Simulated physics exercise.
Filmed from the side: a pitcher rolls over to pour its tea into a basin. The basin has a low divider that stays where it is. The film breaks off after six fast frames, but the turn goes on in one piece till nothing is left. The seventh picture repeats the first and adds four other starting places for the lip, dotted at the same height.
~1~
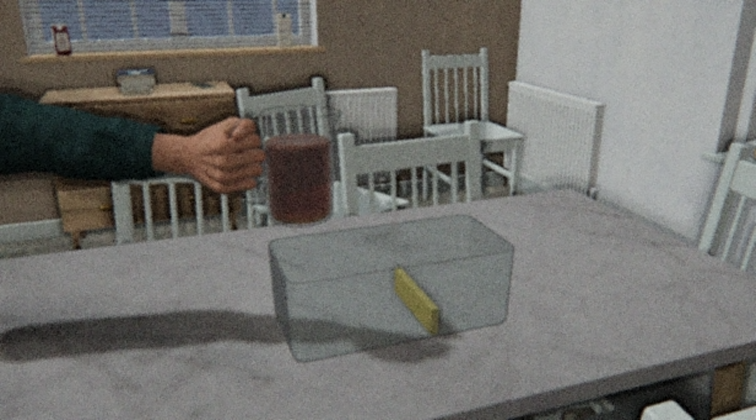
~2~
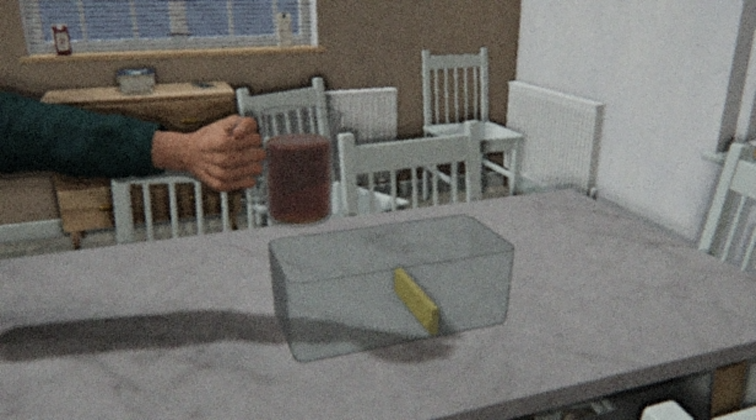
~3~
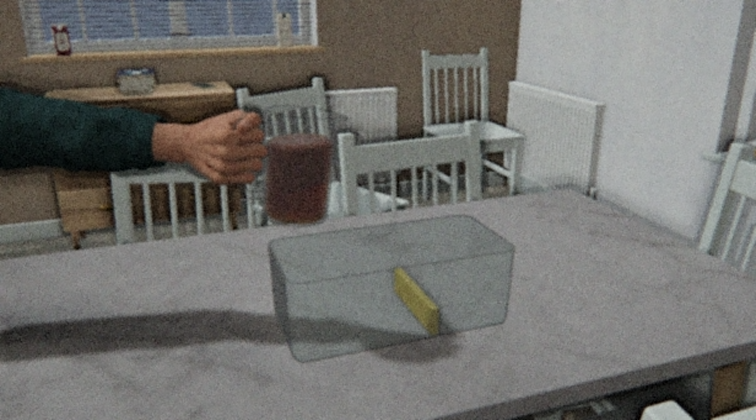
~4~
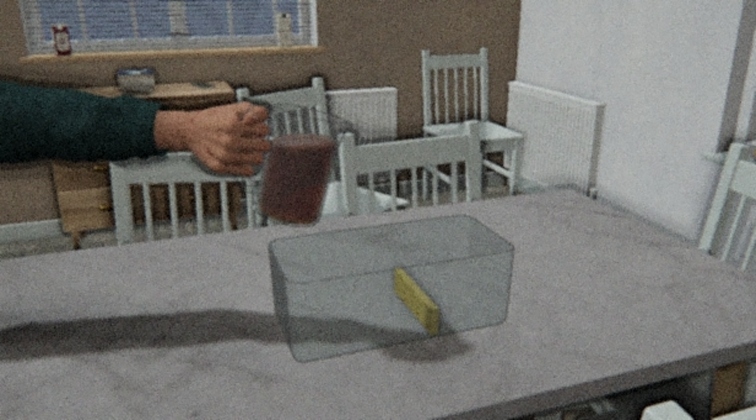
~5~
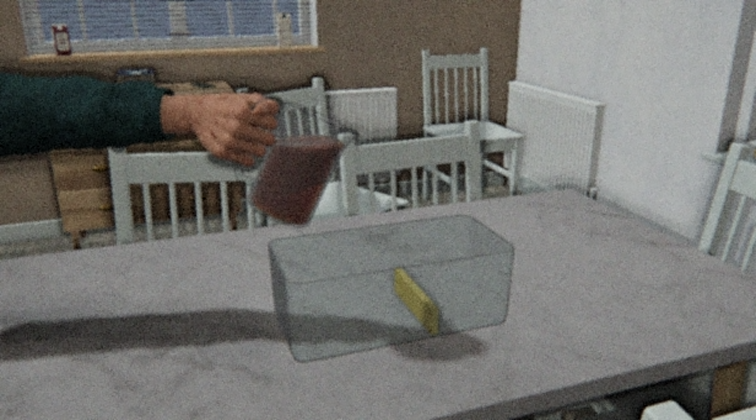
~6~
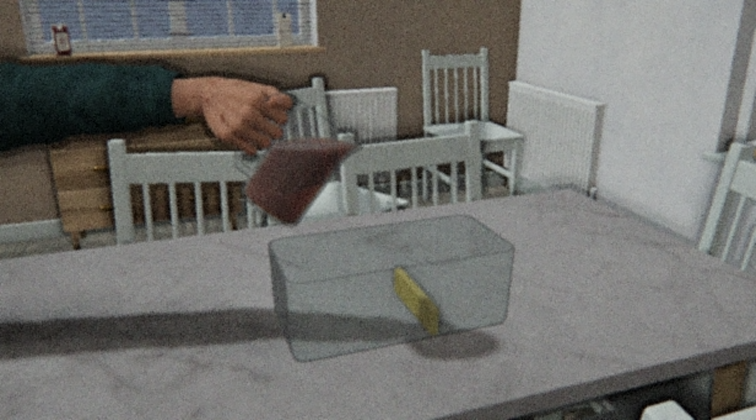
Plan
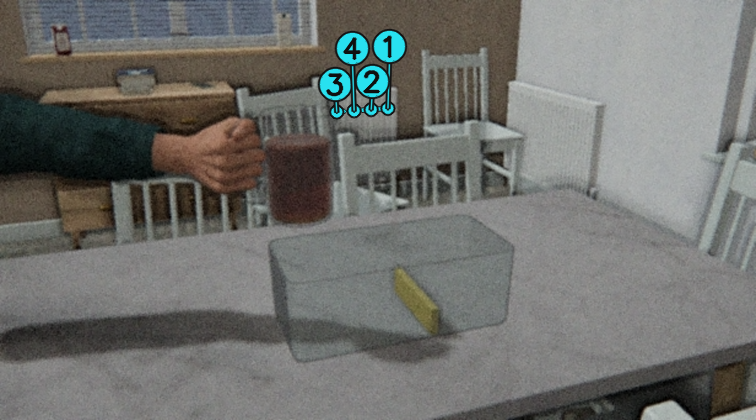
In a dining room, a hand tilting a pitcher of dark tea rightward above a clear basin holding a yellow strip.
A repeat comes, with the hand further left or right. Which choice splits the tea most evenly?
4.
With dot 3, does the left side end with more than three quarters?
Yes.
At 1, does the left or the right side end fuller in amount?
The right side.
In cyan, 1 at (387, 108); 2 at (371, 109); 3 at (336, 111); 4 at (354, 110).
With 1, about 4 % ends left of the wall and 95 % right of it.
With 2, about 8 % ends left of the wall and 92 % right of it.
With 3, about 95 % ends left of the wall and 3 % right of it.
With 4, about 45 % ends left of the wall and 54 % right of it.
